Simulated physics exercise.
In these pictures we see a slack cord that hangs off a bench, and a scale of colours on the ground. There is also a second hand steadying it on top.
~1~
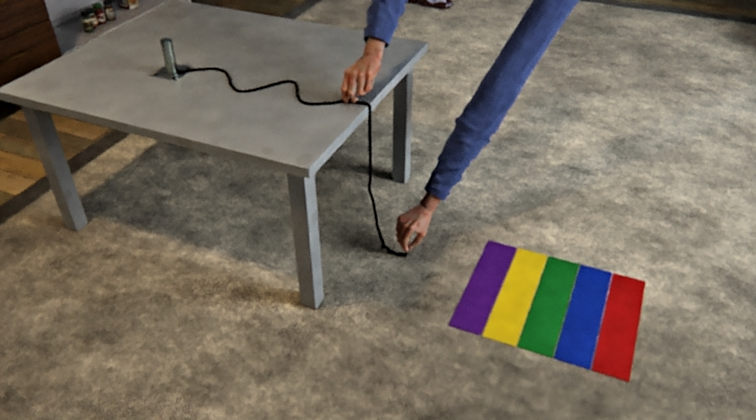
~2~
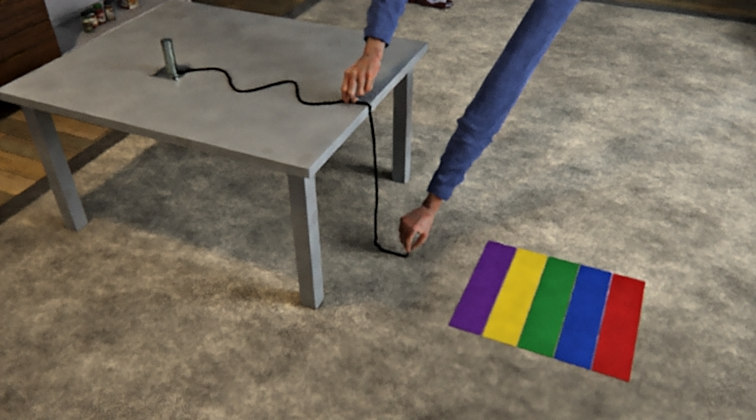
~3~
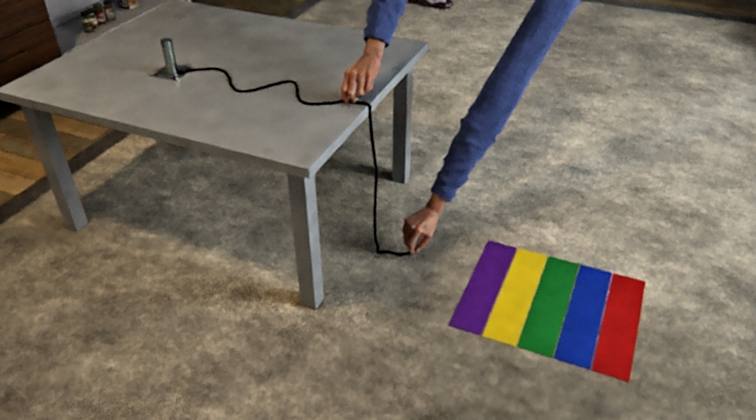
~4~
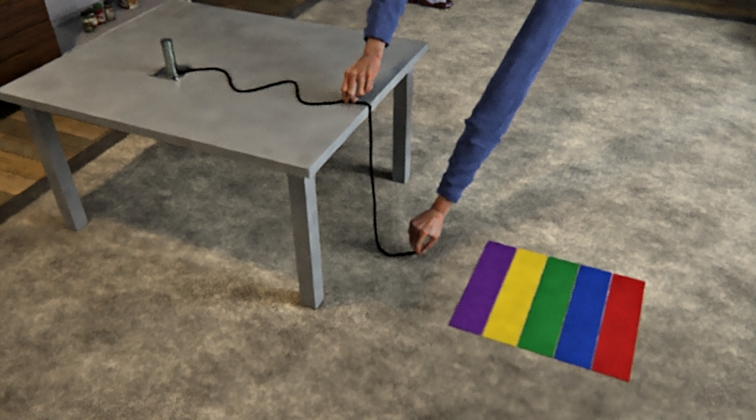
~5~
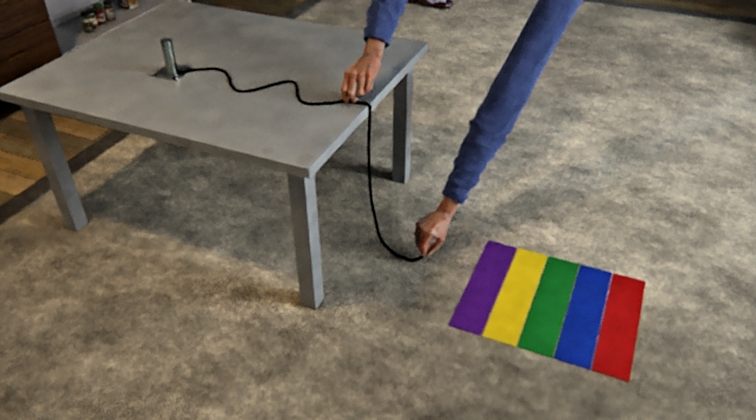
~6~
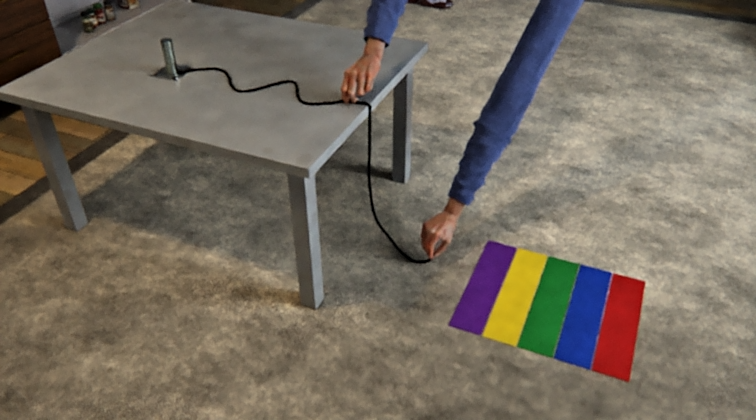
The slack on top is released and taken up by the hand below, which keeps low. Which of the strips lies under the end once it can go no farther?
The blue one.
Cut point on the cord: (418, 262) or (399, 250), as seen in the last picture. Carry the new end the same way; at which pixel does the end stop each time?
First try near (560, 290), second near (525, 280).
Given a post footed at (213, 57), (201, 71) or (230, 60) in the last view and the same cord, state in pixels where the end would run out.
In order, near (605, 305), (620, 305) and (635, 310).
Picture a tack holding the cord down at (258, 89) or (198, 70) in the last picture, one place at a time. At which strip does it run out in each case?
Strip by try: Green / blue.
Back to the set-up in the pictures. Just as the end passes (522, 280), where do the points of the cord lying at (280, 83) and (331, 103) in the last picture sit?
First mark (305, 96), second mark (374, 131).
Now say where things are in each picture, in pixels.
The first frame shows end (408, 248); purple (472, 313); yellow (506, 323); green (540, 334); blue (577, 345); red (614, 356).
The second frame shows end (411, 249); cord through (217, 69) (252, 90) (299, 97) (365, 104) (376, 174) (375, 232).
The third frame shows end (415, 250).
The fourth frame shows end (421, 252); cord through (217, 69) (252, 90) (299, 97) (365, 104) (372, 174) (376, 232).
The fifth frame shows end (427, 253).
The sixth frame shows end (433, 255); cord through (217, 69) (252, 90) (299, 97) (365, 104) (369, 173) (384, 231).
Early on, end near (522, 280); over yellow.
Midway, end near (565, 292); over green.
At the end of the slack, end near (591, 299); over blue. It gets as far as the blue strip.
